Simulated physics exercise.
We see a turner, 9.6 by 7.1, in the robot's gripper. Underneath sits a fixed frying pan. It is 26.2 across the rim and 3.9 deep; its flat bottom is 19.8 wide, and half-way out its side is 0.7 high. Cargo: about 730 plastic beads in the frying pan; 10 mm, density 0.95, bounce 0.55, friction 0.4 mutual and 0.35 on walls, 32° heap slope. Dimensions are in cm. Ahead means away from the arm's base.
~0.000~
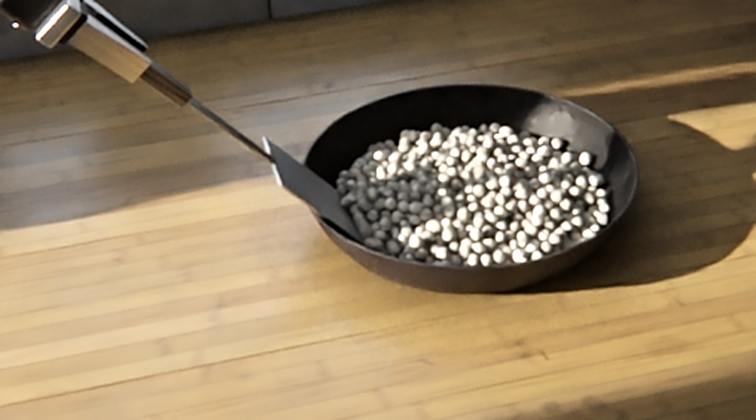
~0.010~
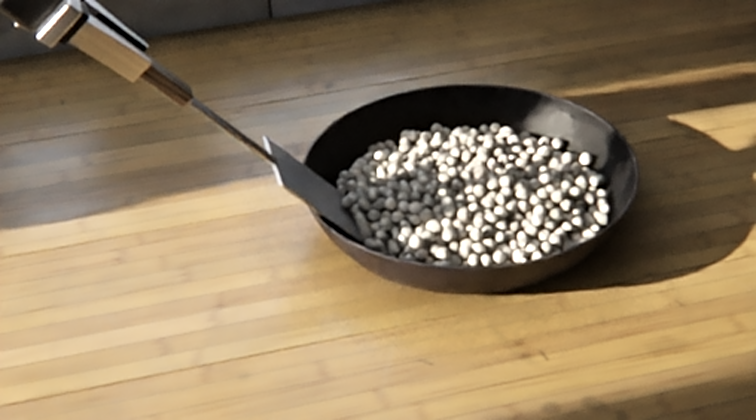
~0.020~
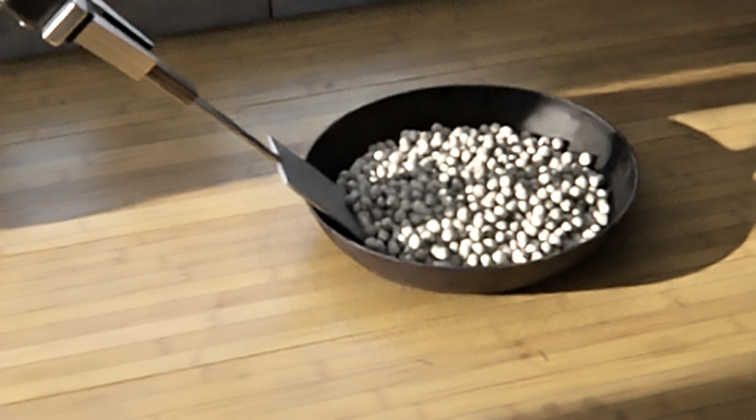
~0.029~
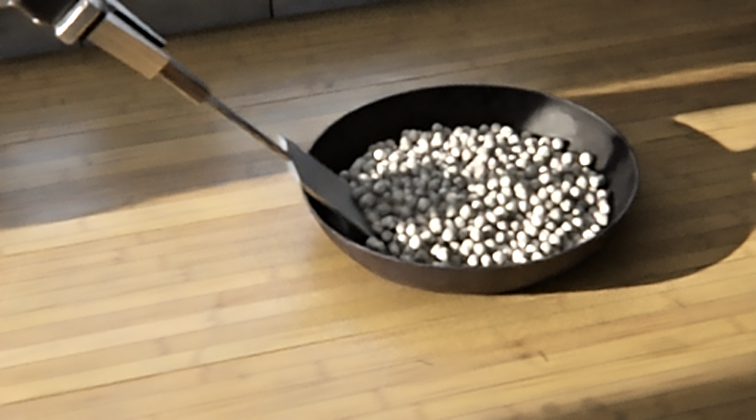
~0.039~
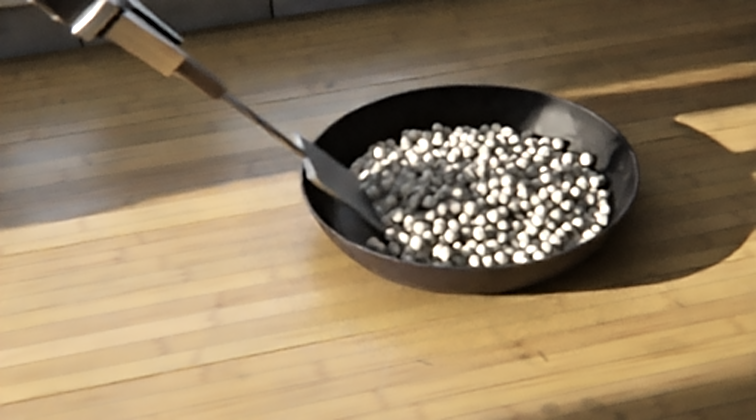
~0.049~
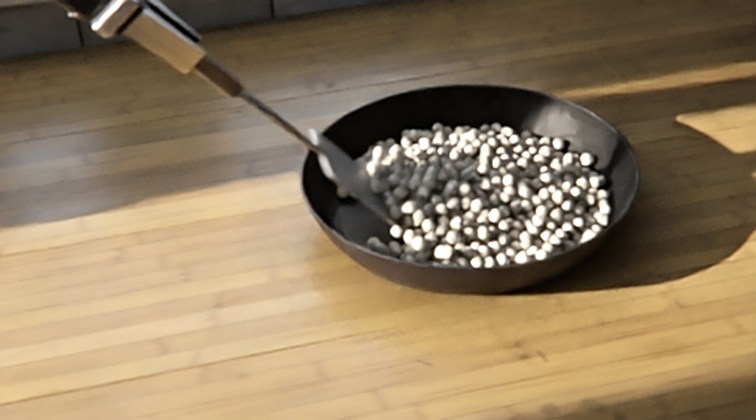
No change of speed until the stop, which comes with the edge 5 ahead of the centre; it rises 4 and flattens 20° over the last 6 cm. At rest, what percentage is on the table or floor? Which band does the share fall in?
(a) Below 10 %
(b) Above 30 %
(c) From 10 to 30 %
The answer is c.
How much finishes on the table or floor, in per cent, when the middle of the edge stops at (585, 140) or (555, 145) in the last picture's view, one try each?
Roughly 20 and 15 per cent.
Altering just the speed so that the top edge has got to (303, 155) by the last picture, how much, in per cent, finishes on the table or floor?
That share would be some 5 percent.
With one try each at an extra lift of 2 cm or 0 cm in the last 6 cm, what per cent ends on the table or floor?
5 and 0 per cent.
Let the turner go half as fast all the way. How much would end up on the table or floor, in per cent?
Roughly 0 in a hundred.
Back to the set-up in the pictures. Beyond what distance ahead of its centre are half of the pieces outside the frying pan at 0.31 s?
I reckon roughly 24 centimetres.
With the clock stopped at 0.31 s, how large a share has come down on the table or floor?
About 15 per cent.
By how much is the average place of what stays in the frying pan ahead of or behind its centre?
Ahead, by around 3.0 cm.
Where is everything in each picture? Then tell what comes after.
In the first picture, the turner top edge at (271, 160), sloping 49°; upper third of the load around (460, 192), from x 340 to 605, top at y 130; 733 in the frying pan.
In the second picture, the turner top edge at (272, 160), sloping 49°; upper third of the load around (460, 192), from x 340 to 605, top at y 130.
In the third picture, the turner top edge at (277, 159), sloping 49°; upper third of the load around (456, 192), from x 340 to 605, top at y 130.
In the fourth picture, the turner top edge at (288, 157), sloping 49°; upper third of the load around (453, 192), from x 340 to 605, top at y 130.
In the fifth picture, the turner top edge at (303, 155), sloping 49°; upper third of the load around (455, 190), from x 340 to 605, top at y 130.
In the sixth picture, the turner top edge at (320, 152), sloping 49°; upper third of the load around (454, 187), from x 340 to 605, top at y 130; 733 in the frying pan.
After 0.07 s, sloping 49°, highest piece 6 above the table; 733 in the frying pan.
After 0.10 s, sloping 43°, highest piece 7 above the table; 733 in the frying pan.
After 0.31 s, sloping 29°, highest piece 7 above the table; 635 in the frying pan, 94 on the table or floor, 4 on the blade or in flight.
After 1.36 s, sloping 29°, highest piece 3 above the table; 635 in the frying pan, 98 on the table or floor.
In the end, 635 in the frying pan, 98 on the table or floor. That is 13 % on the table or floor.
